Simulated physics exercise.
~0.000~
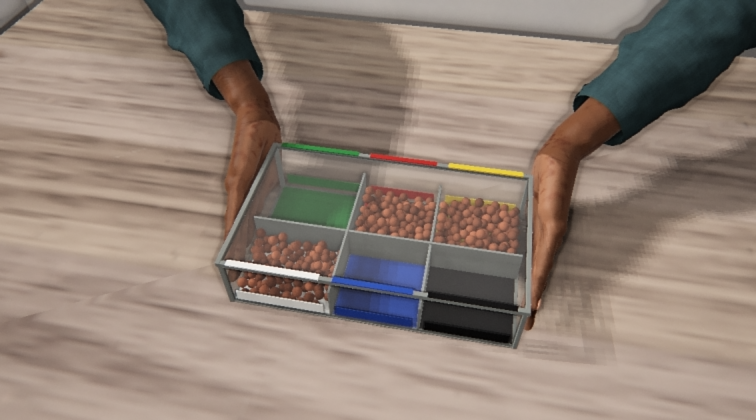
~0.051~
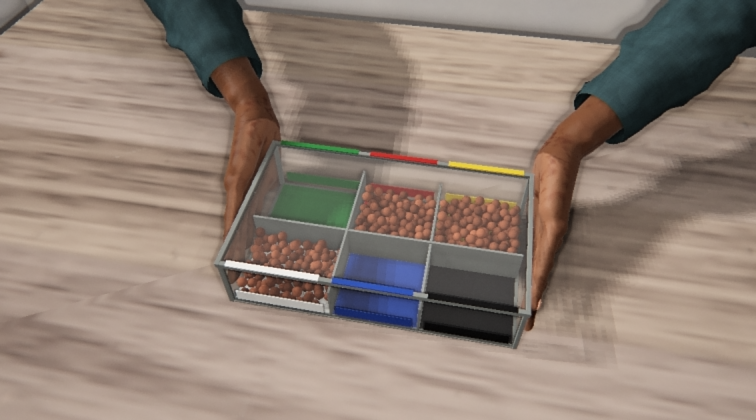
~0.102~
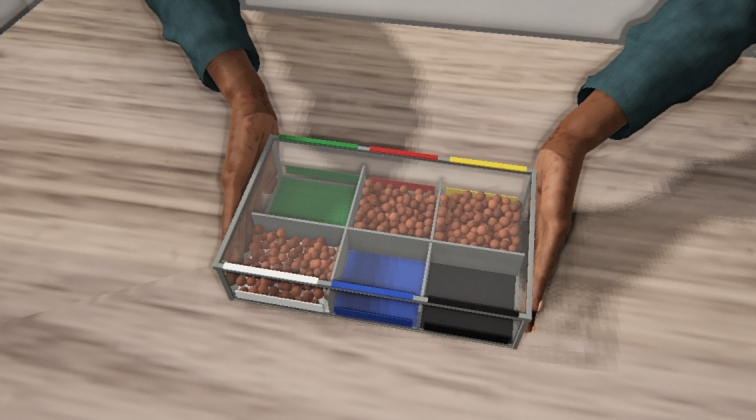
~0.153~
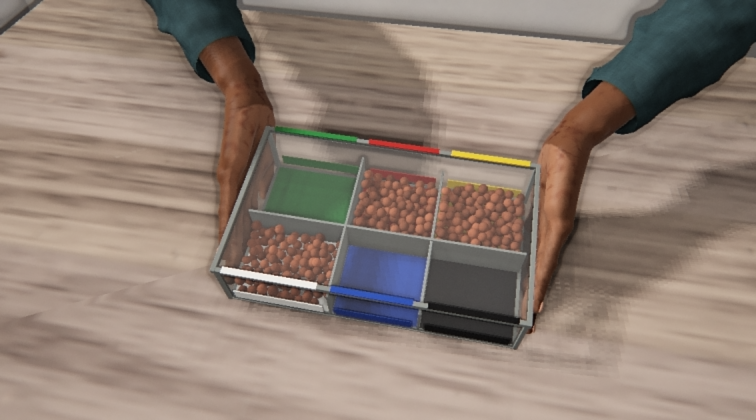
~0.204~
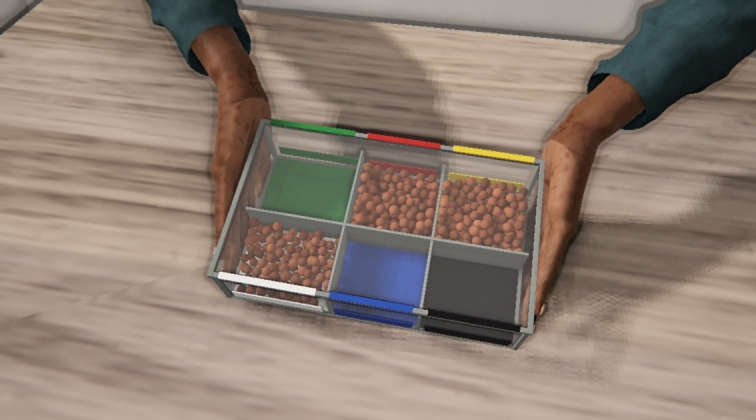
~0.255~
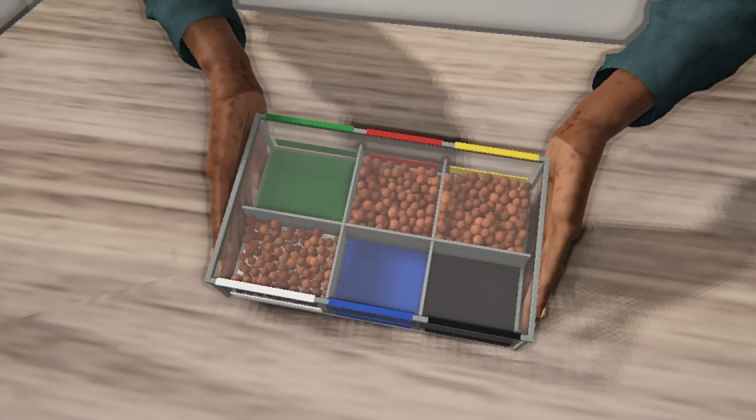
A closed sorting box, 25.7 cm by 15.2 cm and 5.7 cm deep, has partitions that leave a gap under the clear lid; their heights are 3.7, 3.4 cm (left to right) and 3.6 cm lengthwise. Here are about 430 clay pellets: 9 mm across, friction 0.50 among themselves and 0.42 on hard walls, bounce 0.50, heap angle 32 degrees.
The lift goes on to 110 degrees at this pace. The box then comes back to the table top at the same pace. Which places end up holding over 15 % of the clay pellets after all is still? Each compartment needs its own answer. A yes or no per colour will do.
Red: No. Blue: Yes. Green: No. Yellow: No. White: Yes. Black: Yes.
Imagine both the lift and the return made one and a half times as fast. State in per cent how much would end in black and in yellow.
I'd say black 35 percent, yellow 10 percent.
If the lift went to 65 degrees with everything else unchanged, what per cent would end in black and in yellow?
Black 5 %, yellow 35 %.
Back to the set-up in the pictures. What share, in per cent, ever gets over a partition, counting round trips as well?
The share is close to 60 percent.
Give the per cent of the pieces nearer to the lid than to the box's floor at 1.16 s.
Around 80 %.
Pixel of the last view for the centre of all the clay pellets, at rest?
In the last view, approximately (409, 297).
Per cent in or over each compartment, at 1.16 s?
Red = 15, blue = 15, green = 0, yellow = 15, white = 30, black = 25 (per cent).
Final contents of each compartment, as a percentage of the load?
Red 5 / blue 25 / green 0 / yellow 10 / white 30 / black 35, all in percent.
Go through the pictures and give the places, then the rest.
Box tilt 0 degrees, front corners at (221, 262) and (525, 310); red 30 %, yellow 40 %, white 30 %, in the first frame.
Box tilt 1 degrees, front corners at (221, 263) and (526, 311), in the second frame.
Box tilt 5 degrees, front corners at (219, 265) and (526, 315), lowest corner right front, in the third frame.
Box tilt 10 degrees, front corners at (217, 268) and (527, 322), lowest corner right front, in the fourth frame.
Box tilt 16 degrees, front corners at (214, 273) and (528, 329), lowest corner right front, in the fifth frame.
Box tilt 21 degrees, front corners at (211, 278) and (528, 336), lowest corner right front; red 30 %, yellow 40 %, white 30 %. The box's pace is about 110 degrees a second, in the sixth frame.
After 1.16 s, tilt 110 degrees; red 15 %, blue 15 %, yellow 15 %, white 30 %, black 25 %.
Then, at 1.76 s, tilt 48 degrees; red 5 %, blue 20 %, yellow 10 %, white 30 %, black 35 %.
After 2.41 s, tilt 0 degrees; red 5 %, blue 25 %, yellow 10 %, white 30 %, black 35 %.
By 3.3 s all is still; red 5 %, blue 25 %, green 0 %, yellow 10 %, white 30 %, black 35 %.
